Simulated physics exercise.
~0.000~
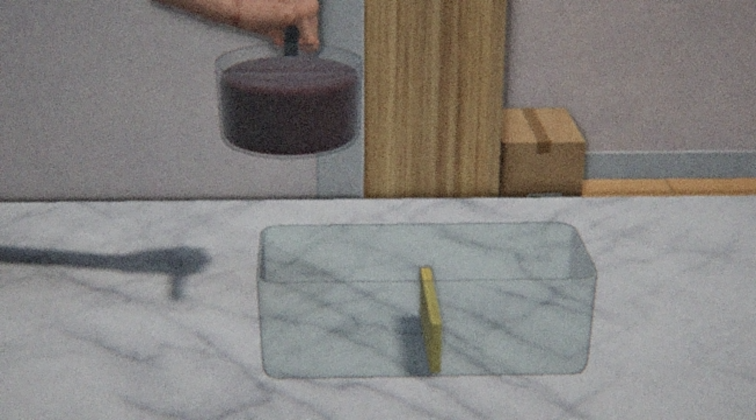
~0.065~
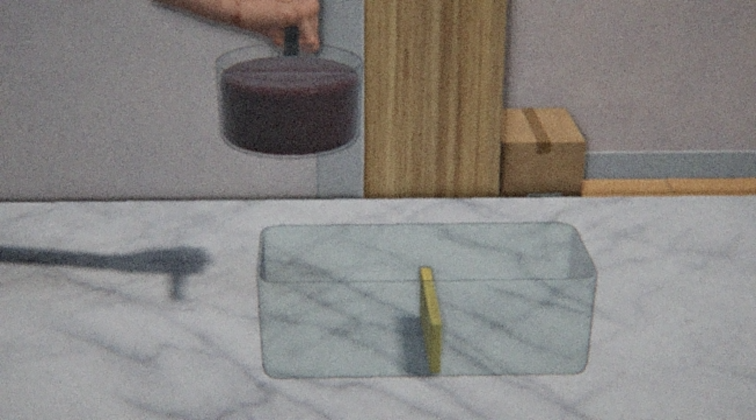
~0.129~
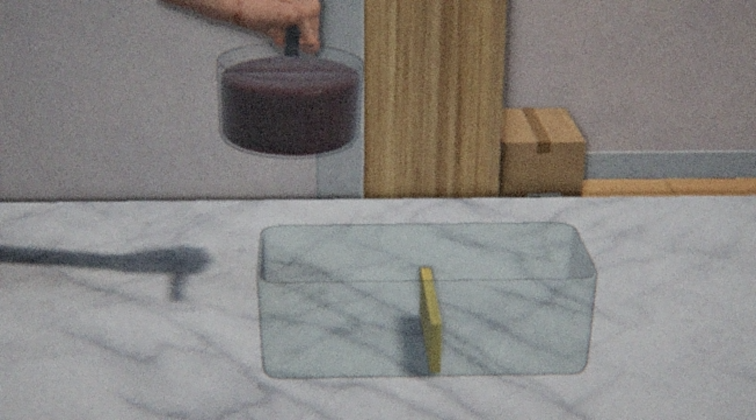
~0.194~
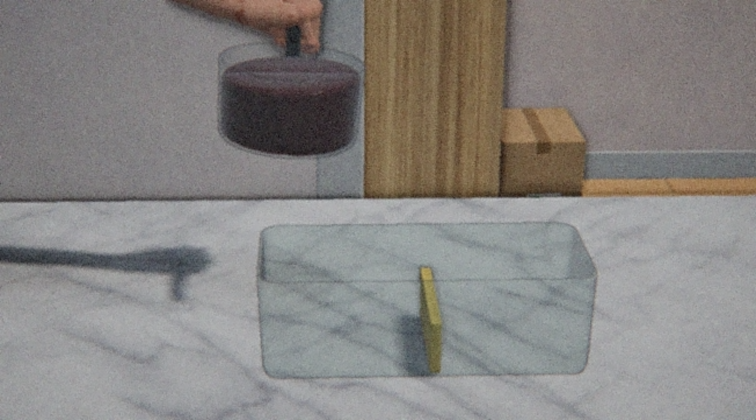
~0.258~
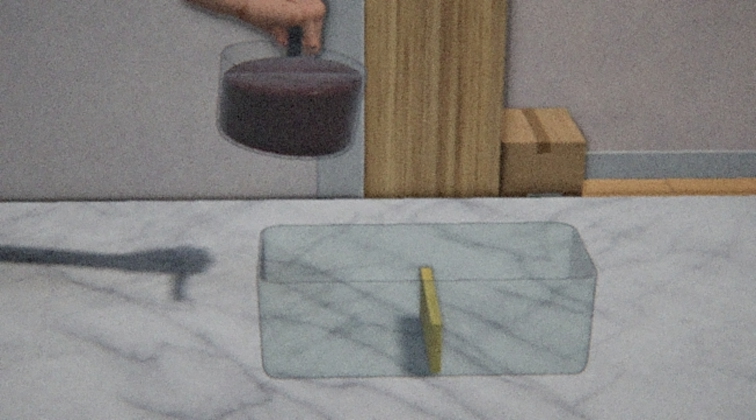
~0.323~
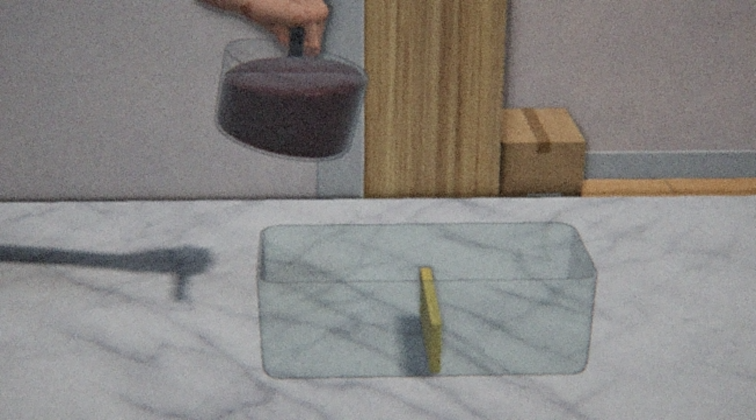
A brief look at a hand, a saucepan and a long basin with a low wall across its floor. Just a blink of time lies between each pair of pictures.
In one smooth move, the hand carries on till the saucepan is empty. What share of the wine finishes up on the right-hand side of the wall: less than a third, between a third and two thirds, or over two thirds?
Between a third and two thirds.
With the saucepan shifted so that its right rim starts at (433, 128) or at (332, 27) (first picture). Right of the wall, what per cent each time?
Roughly 95 % the first time and roughly 35 % the second.
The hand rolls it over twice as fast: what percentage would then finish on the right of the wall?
About 40 per cent.
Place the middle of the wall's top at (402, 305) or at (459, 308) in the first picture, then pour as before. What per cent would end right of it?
Roughly 80 per cent, and 25 per cent.
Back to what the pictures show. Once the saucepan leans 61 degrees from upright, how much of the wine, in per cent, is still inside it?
60 per cent or so.
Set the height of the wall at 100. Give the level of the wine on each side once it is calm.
The left side sits at 30 per cent and the right side at 40.
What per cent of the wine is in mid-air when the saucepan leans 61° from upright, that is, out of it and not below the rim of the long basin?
I'd reckon some 30 per cent.
A moment on, the saucepan is tipped part way and 61 per cent is still to pour, 3 is left of the wall and 8 right of it.
Next, the saucepan is tipped on its side and 15 per cent is still to pour, 18 is left of the wall and 55 right of it.
Then the saucepan is tipped right over and 2 per cent is still to pour, 39 is left of the wall and 56 right of it.
Later the saucepan is tipped right over and 0 per cent is still to pour, 42 is left of the wall and 56 right of it.
At rest 43 per cent lies left of the wall, 56 right of it and 1 outside.
